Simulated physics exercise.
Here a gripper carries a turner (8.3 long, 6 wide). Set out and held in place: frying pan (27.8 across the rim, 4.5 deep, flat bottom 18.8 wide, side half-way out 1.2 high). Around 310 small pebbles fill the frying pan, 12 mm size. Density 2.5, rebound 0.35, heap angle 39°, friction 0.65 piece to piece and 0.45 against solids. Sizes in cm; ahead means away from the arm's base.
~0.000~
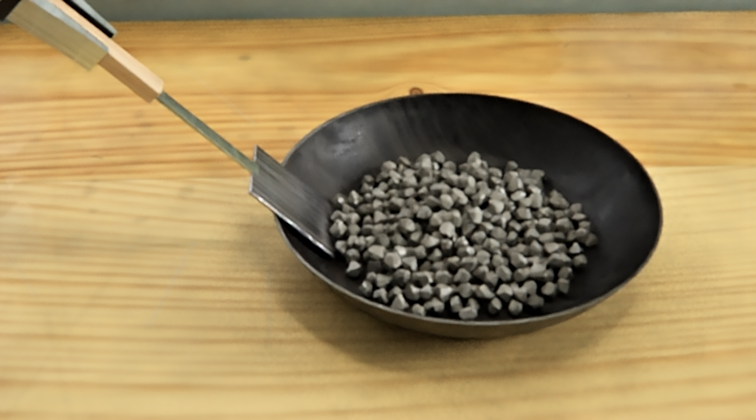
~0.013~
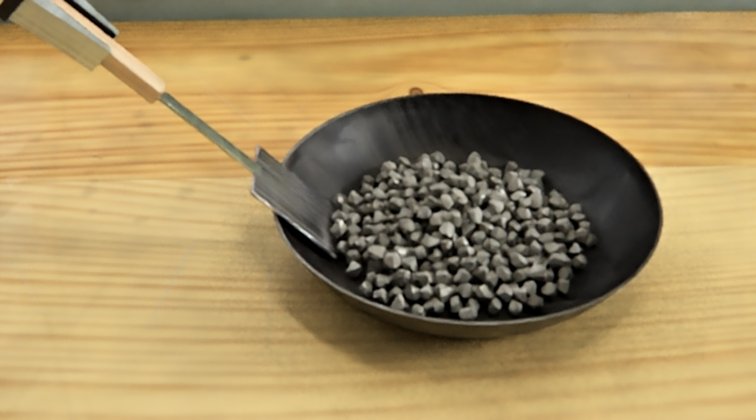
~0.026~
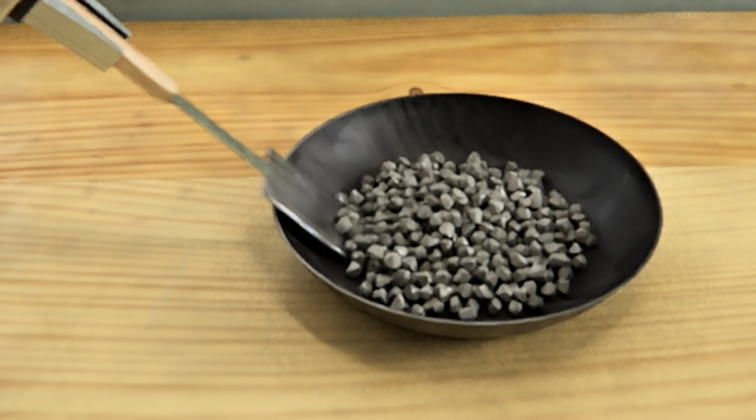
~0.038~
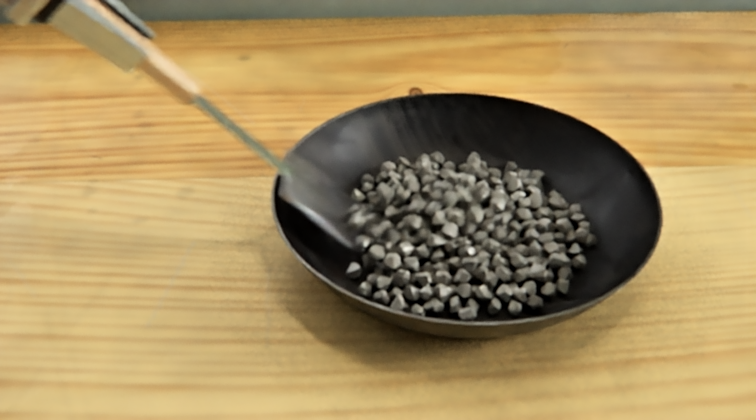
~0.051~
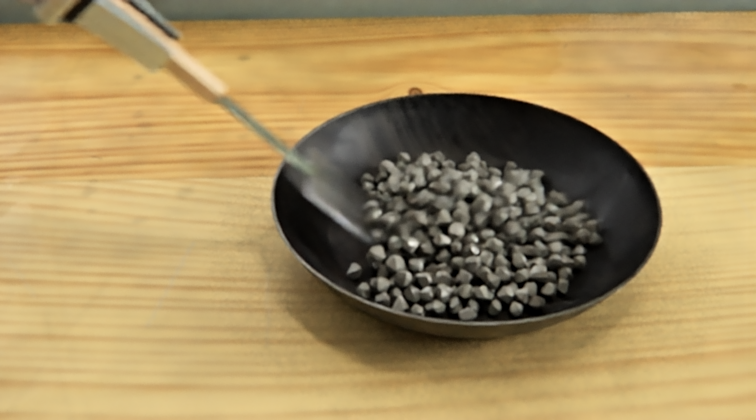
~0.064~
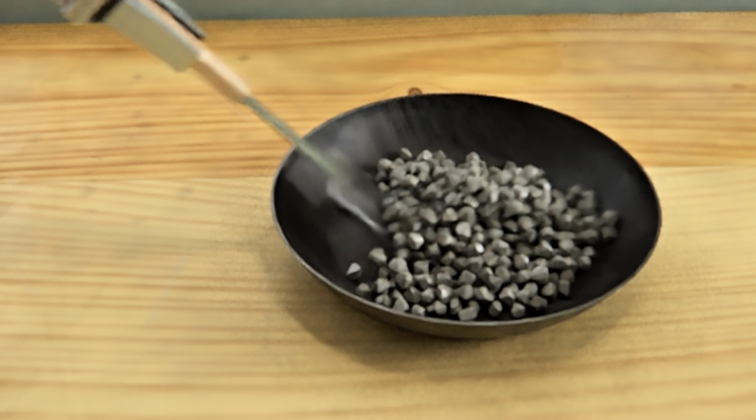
A turner held by a gripper rests at the left side of a black frying pan filled with small grey pebbles on a wooden table. It slides rightward into the pan, pressing against the pebbles and pushing those nearest it to the right, leaving a bare patch of pan behind the blade.
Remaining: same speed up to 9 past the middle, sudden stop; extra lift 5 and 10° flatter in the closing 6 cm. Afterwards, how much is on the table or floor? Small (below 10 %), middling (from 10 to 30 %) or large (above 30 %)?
On the table or floor the share is middling, from 10 to 30 %.
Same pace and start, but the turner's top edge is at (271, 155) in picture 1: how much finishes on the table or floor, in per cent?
Some 15 per cent.
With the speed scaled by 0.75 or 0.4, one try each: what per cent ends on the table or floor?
Some 10 and 5 per cent.
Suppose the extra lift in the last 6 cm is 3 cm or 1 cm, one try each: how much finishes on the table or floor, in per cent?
About 15 and 10 per cent.
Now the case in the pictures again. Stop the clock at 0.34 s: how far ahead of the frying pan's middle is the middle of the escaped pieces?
Some 30 cm.
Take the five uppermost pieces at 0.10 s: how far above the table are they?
About 7 cm.
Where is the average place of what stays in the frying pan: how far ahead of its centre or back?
Some 3.5 cm ahead.
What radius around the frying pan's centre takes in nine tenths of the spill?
Roughly 55 cm.
After 0.10 s, sloping 47°, highest piece 7 above the table; 306 in the frying pan.
After 0.13 s, sloping 45°, highest piece 8 above the table; 306 in the frying pan.
After 0.34 s, sloping 37°, highest piece 17 above the table; 261 in the frying pan, 25 on the table or floor, 20 on the blade or in flight.
After 1.39 s, sloping 37°, highest piece 5 above the table; 261 in the frying pan, 45 on the table or floor.
In the end, 261 in the frying pan, 45 on the table or floor. That is 15 % on the table or floor.
